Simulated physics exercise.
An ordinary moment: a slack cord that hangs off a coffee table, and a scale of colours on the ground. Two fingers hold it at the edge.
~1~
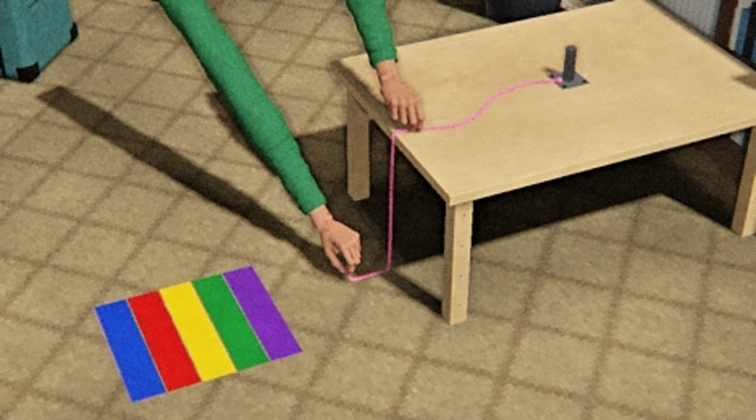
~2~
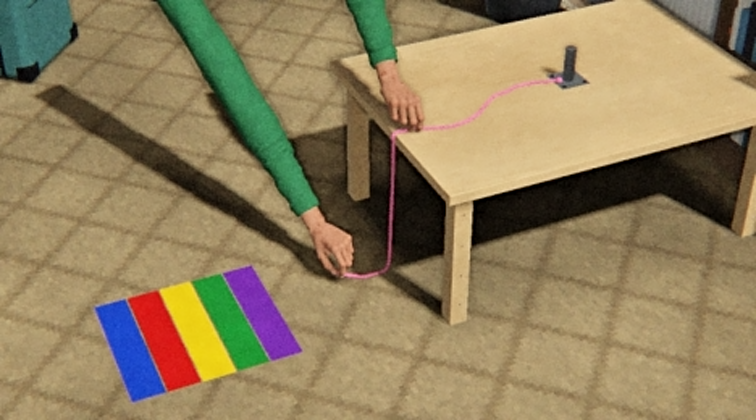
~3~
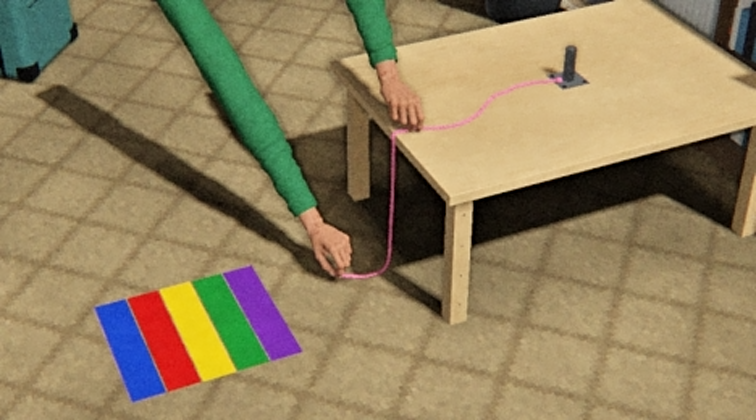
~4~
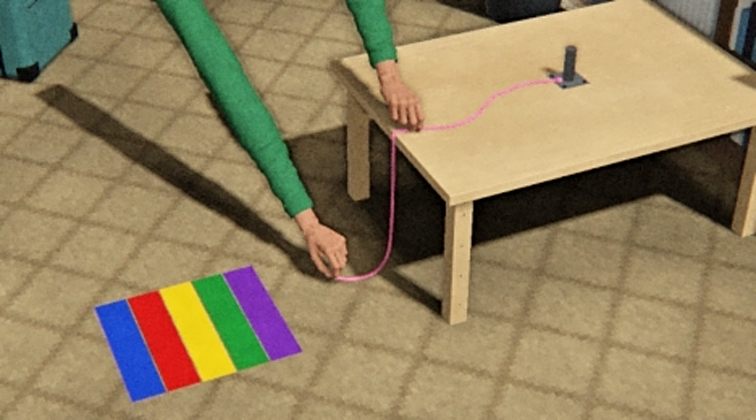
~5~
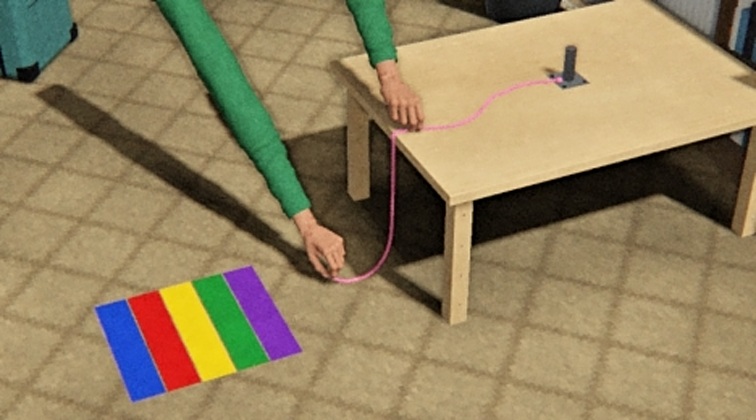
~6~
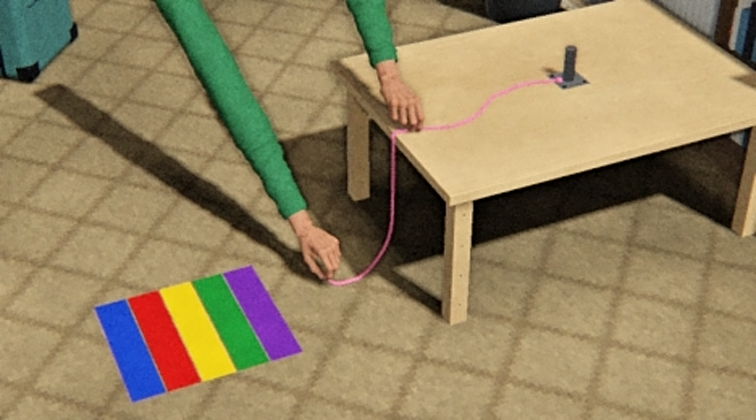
To begin with, one green-sleeved hand rests on a pink cord at a wooden table's edge while the other holds its hanging end near the floor, right of a striped colour panel. The lower hand shifts slightly left, drawing the end along, and the hanging cord bends into a rounder curve.
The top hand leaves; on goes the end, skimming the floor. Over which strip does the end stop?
The end stops over the green strip.
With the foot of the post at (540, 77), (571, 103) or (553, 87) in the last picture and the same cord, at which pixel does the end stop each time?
About (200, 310), (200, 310) and (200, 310).
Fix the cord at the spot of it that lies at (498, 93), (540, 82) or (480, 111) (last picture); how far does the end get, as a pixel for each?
Near (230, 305), (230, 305) and (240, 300).
Soon after, end near (294, 286); short of the strips.
Then, end near (253, 297); over purple.
At full stretch, end near (227, 304); over green. It gets as far as the green strip.
